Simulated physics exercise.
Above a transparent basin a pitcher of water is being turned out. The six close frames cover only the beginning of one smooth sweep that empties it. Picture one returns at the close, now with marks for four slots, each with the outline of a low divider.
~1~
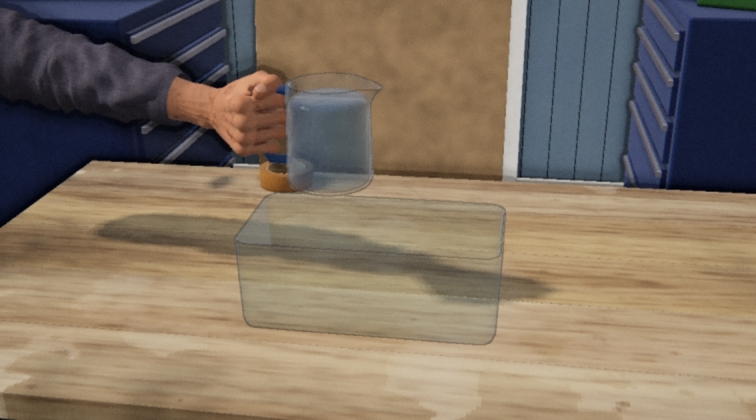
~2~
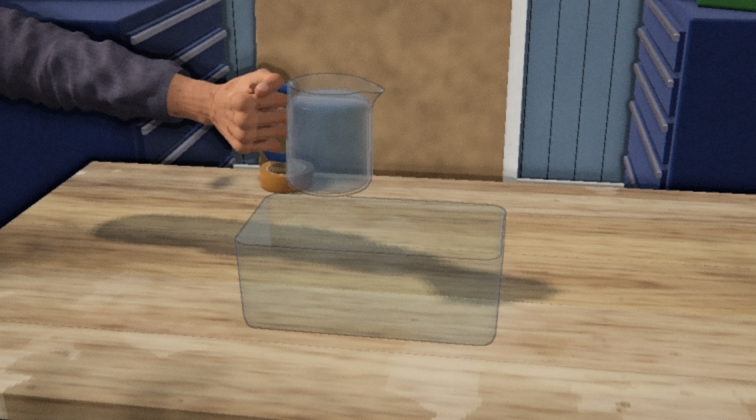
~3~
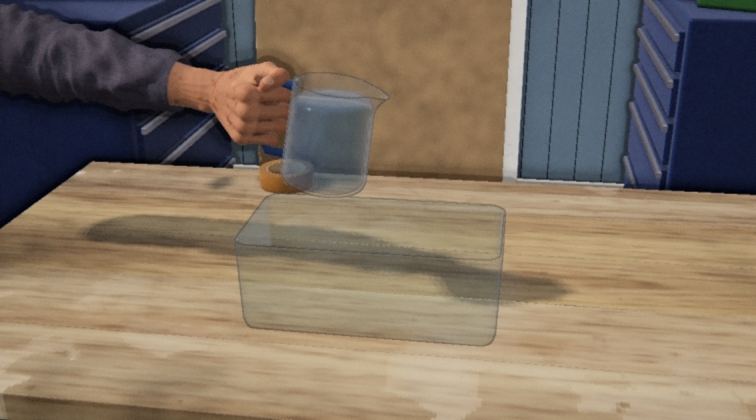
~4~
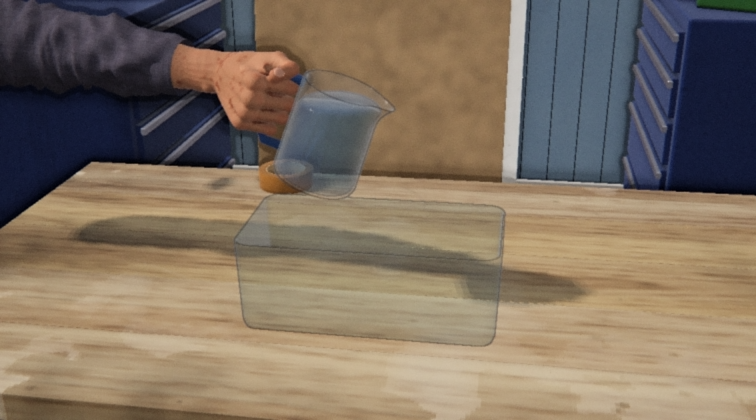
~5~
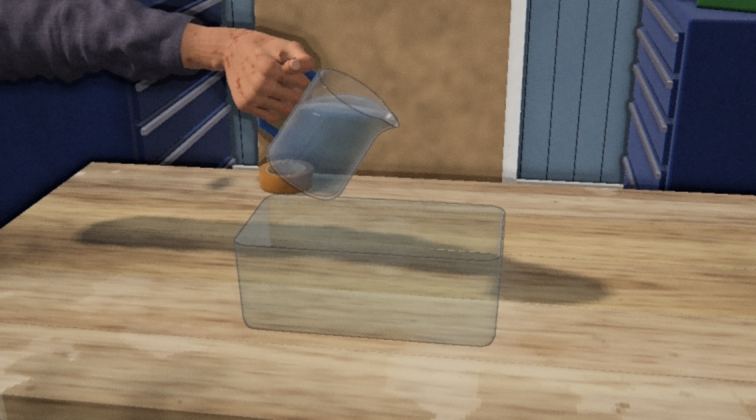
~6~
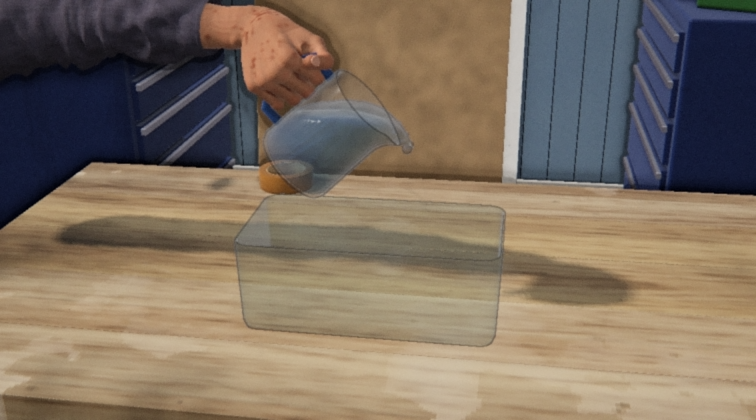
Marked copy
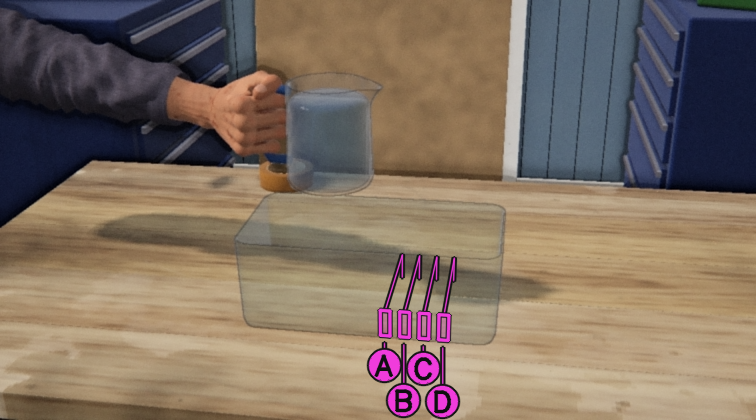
On a wooden workbench, a hand tilting a clear pitcher of water rightward above an empty transparent basin, water reaching the lip.
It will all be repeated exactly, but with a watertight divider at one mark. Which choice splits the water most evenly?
Best: C.
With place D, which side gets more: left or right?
More ends on the left.
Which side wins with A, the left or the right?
The right side.
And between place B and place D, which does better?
B it is.
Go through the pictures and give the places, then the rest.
The first frame shows upright, lip at (381, 87); basin from (244, 322) to (496, 342); nothing has left yet.
The second frame shows tipped about 2°, lip at (383, 90); nothing has left yet.
The third frame shows tipped about 9°, lip at (388, 97); nothing has left yet.
The fourth frame shows tipped about 19°, lip at (394, 109); nothing has left yet.
The fifth frame shows tipped about 33°, lip at (398, 125); nothing has left yet.
The sixth frame shows tipped about 48°, lip at (399, 143); water is over the lip, down to (409, 149).
On the marked copy, A at (384, 343); B at (403, 344); C at (423, 346); D at (442, 347).
For place A, about 12 % ends left of the wall and 85 % right of it; 3 % is lost outside.
For place B, about 25 % ends left of the wall and 72 % right of it; 3 % is lost outside.
For place C, about 55 % ends left of the wall and 43 % right of it.
For place D, about 83 % ends left of the wall and 14 % right of it; 3 % is lost outside.
